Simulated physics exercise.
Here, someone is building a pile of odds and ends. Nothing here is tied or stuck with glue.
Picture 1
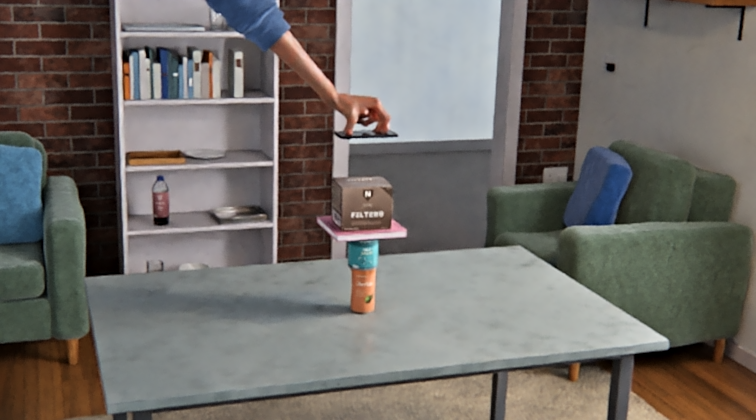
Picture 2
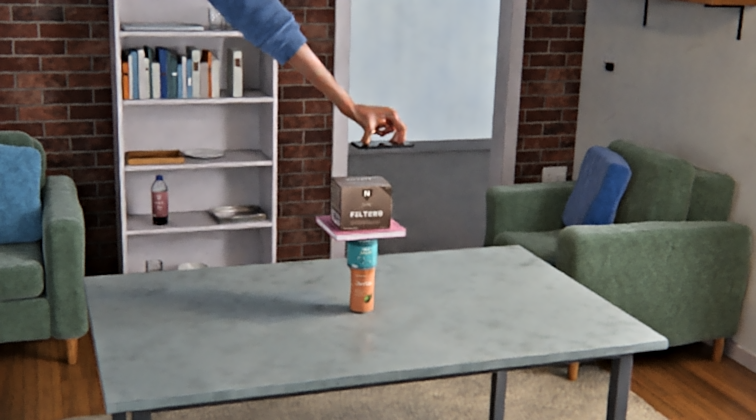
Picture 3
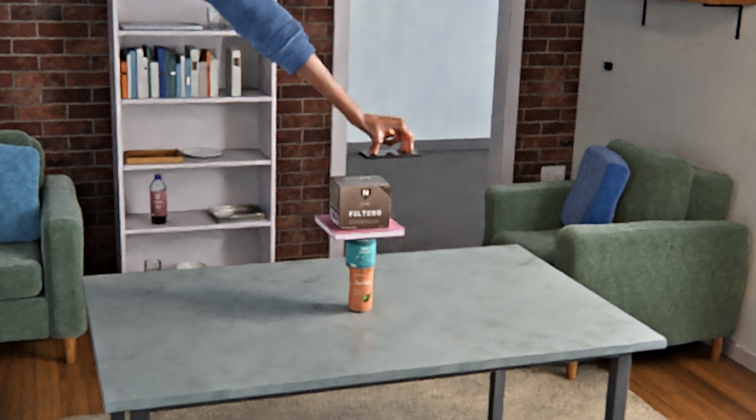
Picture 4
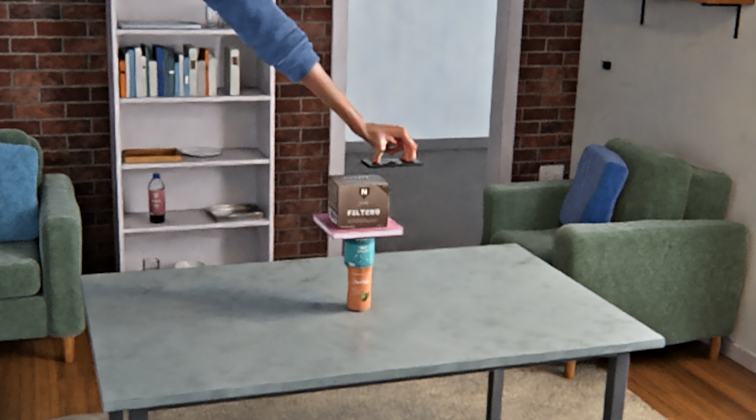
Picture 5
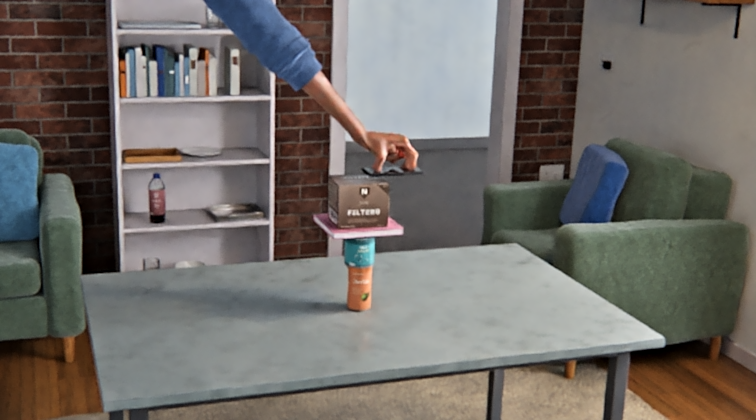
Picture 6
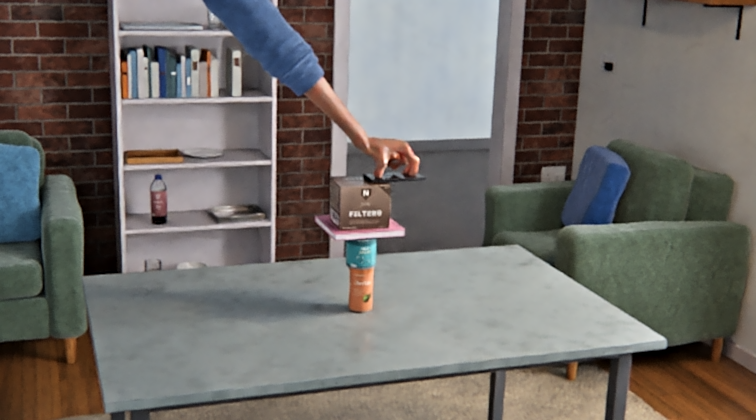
A hand in a blue sleeve reaches in from the upper left, holding a flat black phone above a stack on a grey table, seen from the front and slightly above in a living room. The stack has an orange container at the bottom, then a turquoise tin, a pink slab and a brown box, between green armchairs and before a white bookshelf. The hand drifts slightly right and lowers the phone onto the box, still gripping it, while the view barely shifts.
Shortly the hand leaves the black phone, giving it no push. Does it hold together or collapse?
It collapses.
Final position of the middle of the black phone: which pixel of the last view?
About (372, 293).
Then, 0.30 s on from there, black phone now fallen.
Then, 0.40 s on from there, things are still on the move.
Then, 0.60 s on from there, as before.
In the end, fallen, black phone; the other 4 unmoved. At the end, from the last picture's camera, black phone near (373, 293). The pile gives way.
